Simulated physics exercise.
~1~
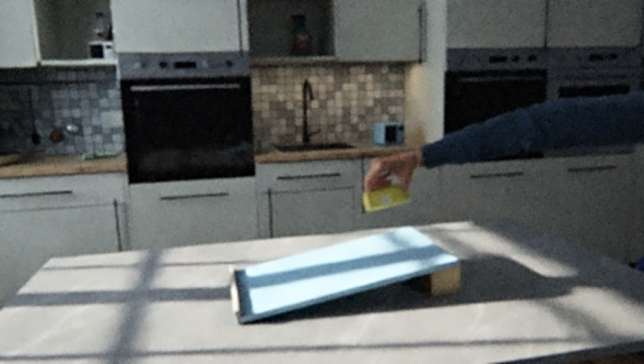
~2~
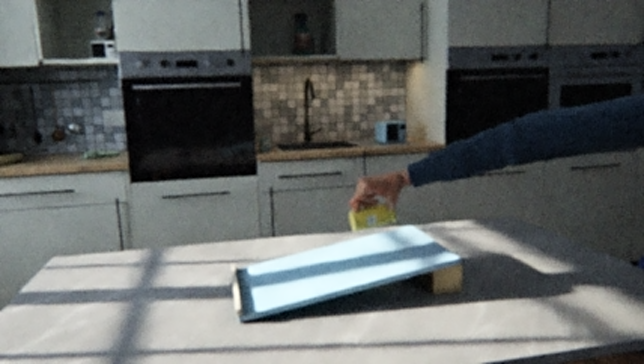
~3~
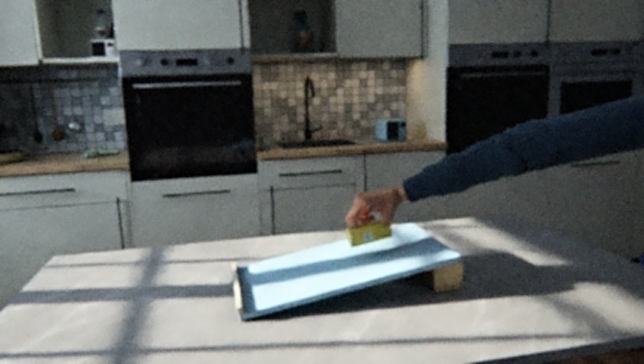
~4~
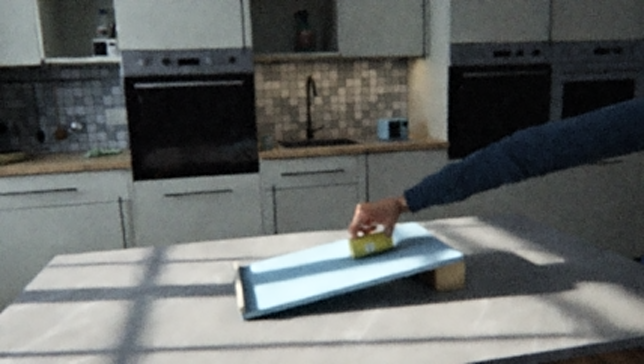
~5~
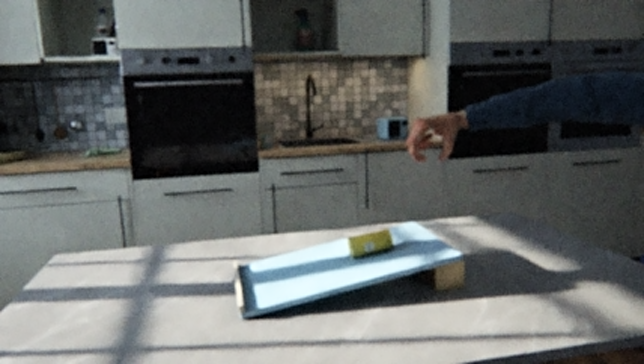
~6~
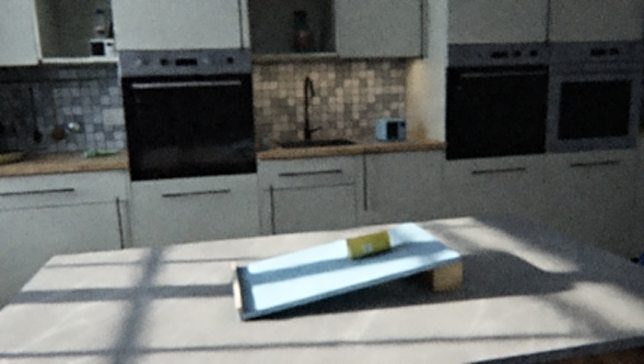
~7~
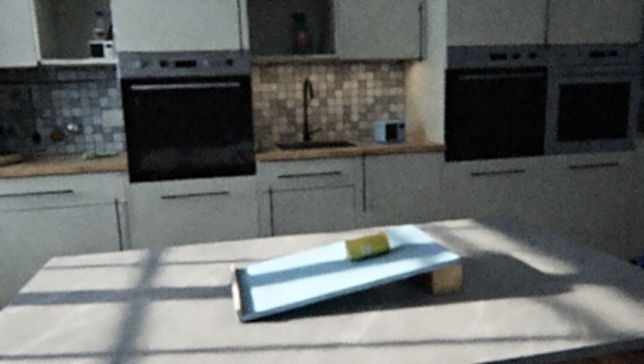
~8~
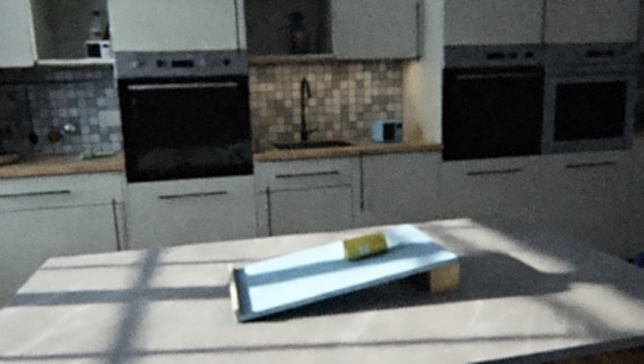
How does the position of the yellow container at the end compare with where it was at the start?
At the start it was held in the air above the sloping board, and by the end it was lower and slightly further left, lying on the upper part of the board.
